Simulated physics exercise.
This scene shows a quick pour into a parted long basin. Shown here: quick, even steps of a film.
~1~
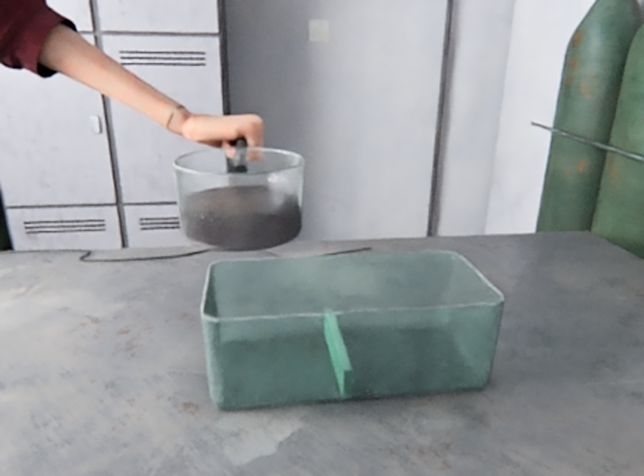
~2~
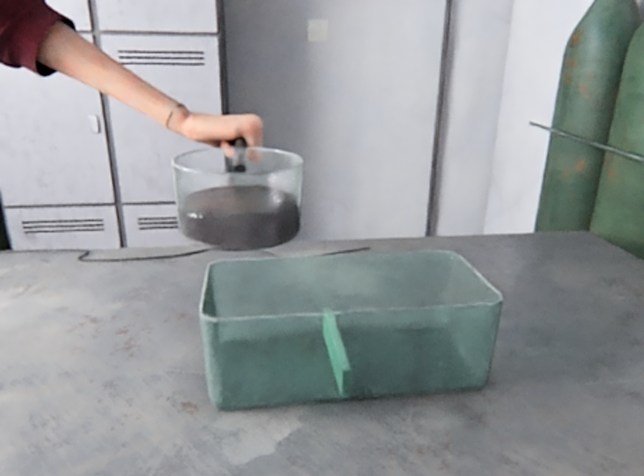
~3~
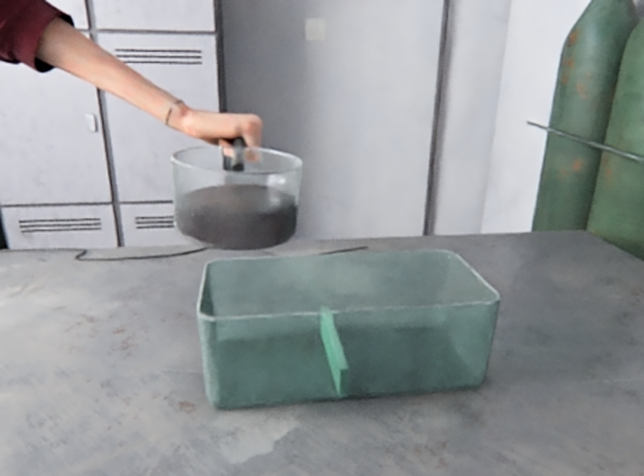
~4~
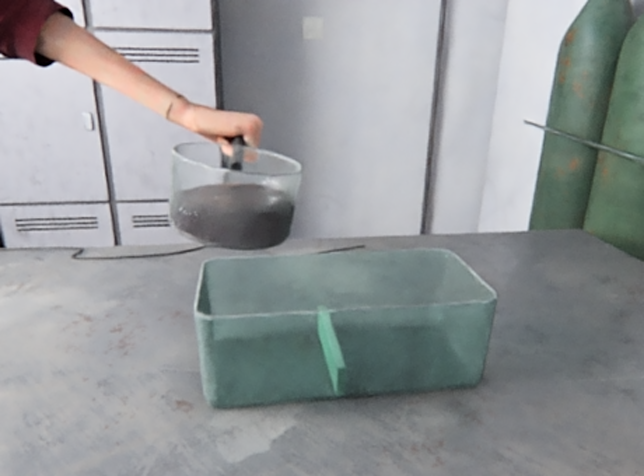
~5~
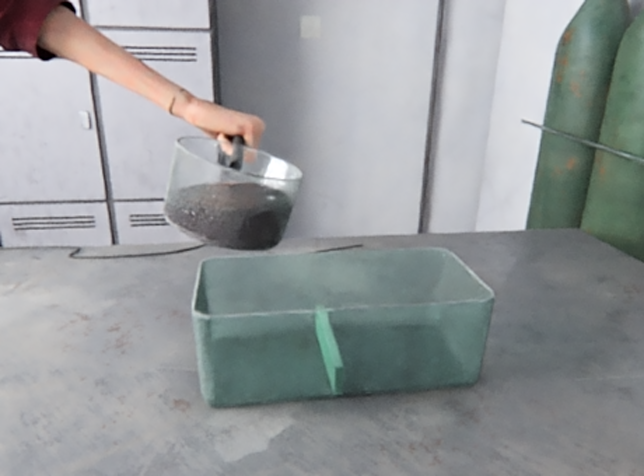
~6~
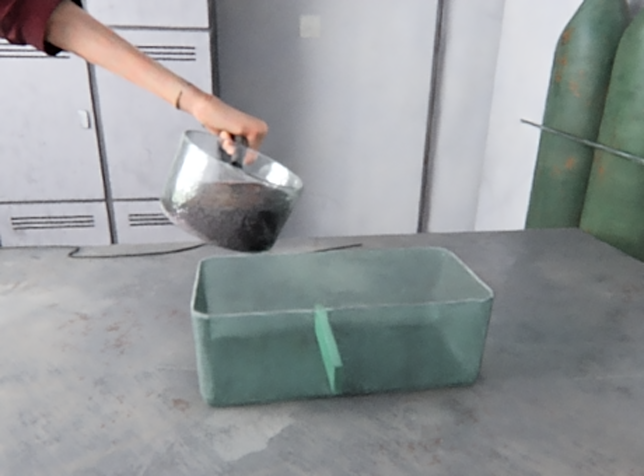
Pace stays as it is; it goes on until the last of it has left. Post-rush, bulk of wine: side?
Left.
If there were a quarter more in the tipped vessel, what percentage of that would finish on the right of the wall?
It comes to around 45 percent.
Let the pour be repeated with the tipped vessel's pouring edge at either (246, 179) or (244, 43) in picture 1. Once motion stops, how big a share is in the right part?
Estimate, in order: 10 and 10 per cent.
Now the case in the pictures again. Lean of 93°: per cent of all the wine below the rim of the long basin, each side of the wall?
Left 10, right 10.
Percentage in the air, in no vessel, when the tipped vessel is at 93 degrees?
It comes to around 35 per cent.
A moment on, the tilt is 93° and 48 per cent is still to pour, 9 is left of the wall and 9 right of it.
Next, the tilt is 121° and 5 per cent is still to pour, 57 is left of the wall and 32 right of it.
Then the tilt is 121° and 0 per cent is still to pour, 65 is left of the wall and 34 right of it.
Later the tilt is 121° and 0 per cent is still to pour, 65 is left of the wall and 35 right of it.
In the end 65 per cent lies left of the wall, 34 right of it and 1 outside.
